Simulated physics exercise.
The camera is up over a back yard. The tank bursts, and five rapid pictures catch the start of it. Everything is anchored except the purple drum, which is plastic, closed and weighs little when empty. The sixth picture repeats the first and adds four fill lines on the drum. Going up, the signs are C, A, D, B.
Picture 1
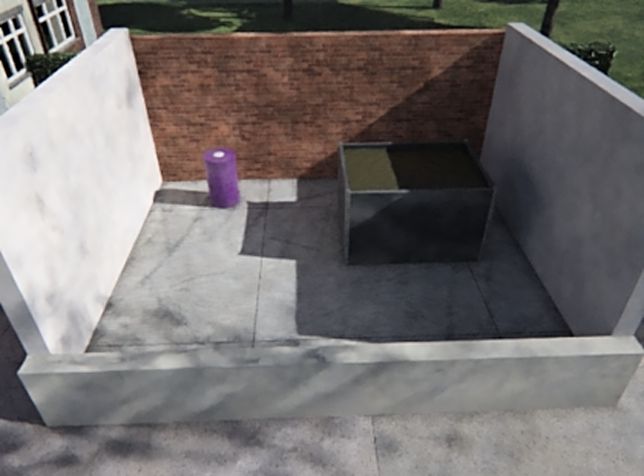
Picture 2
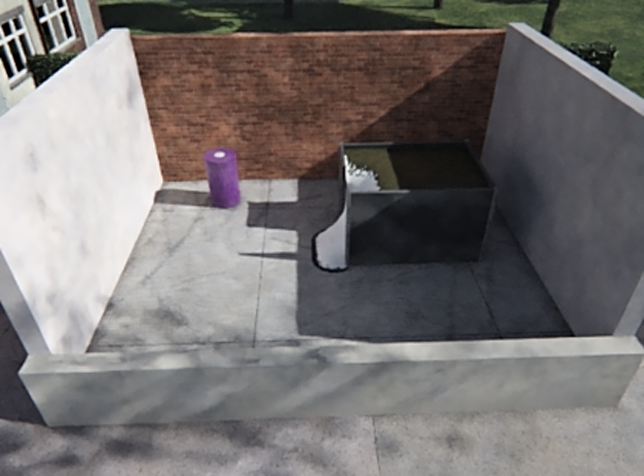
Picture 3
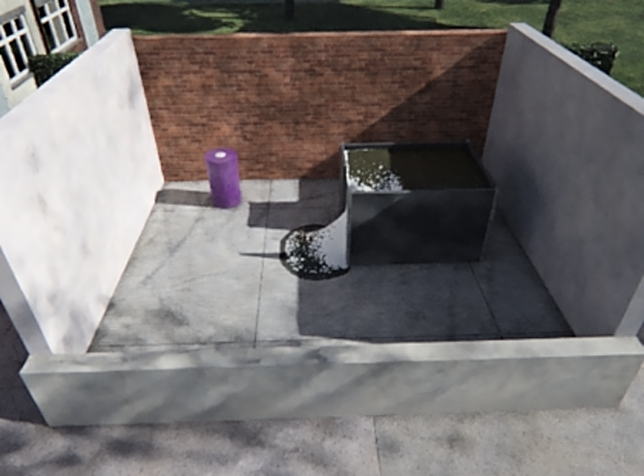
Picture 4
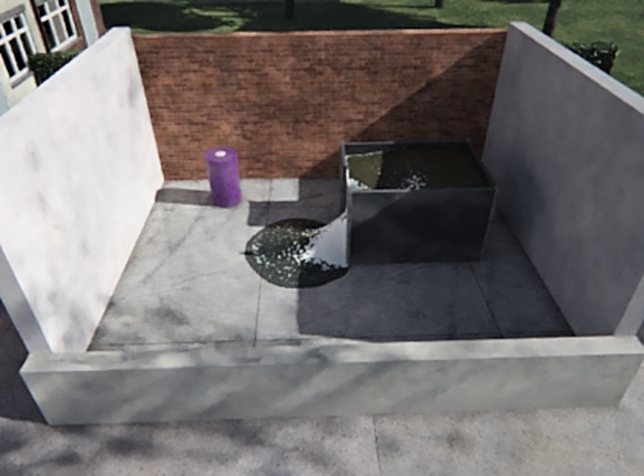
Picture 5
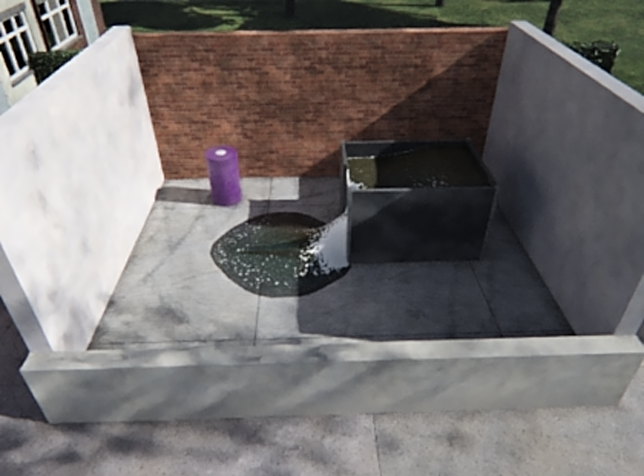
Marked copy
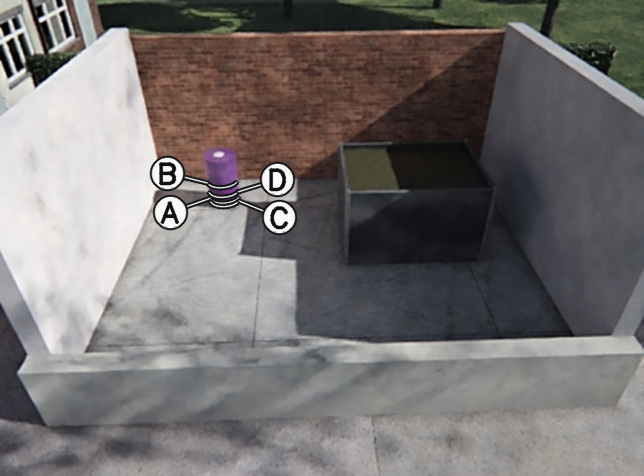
Water poured out of the left side of a dark, full tank in a walled back yard and spread leftward across the concrete in a widening puddle, while the purple drum near the brick wall stayed still.
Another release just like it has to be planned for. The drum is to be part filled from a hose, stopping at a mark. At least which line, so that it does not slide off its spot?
Go for B.
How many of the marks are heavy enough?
One.
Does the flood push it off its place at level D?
Yes, that goes wrong.
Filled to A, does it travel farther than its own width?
Yes, clearly.
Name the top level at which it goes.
Level D.
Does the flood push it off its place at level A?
Yes.
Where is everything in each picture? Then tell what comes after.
Lid of the purple drum at (219, 155); tank full, its middle at (411, 170), in the first frame.
In the second frame, 2 % of the ground under water, its edge towards the drum at (327, 231).
In the third frame, 4 % of the ground under water, its edge towards the drum at (299, 230).
In the fourth frame, 8 % of the ground under water, its edge towards the drum at (266, 230).
Lid of the purple drum at (221, 153); 12 % of the ground under water, its edge towards the drum at (255, 219), in the fifth frame.
In white, A at (223, 203); B at (220, 187); C at (223, 206); D at (222, 197); from the bottom up C, A, D, B.
For level A, it is pushed about 3 times its own width away.
For level B, it does not move.
For level C, it is pushed about 3 times its own width away.
For level D, it is pushed about half its own width away.
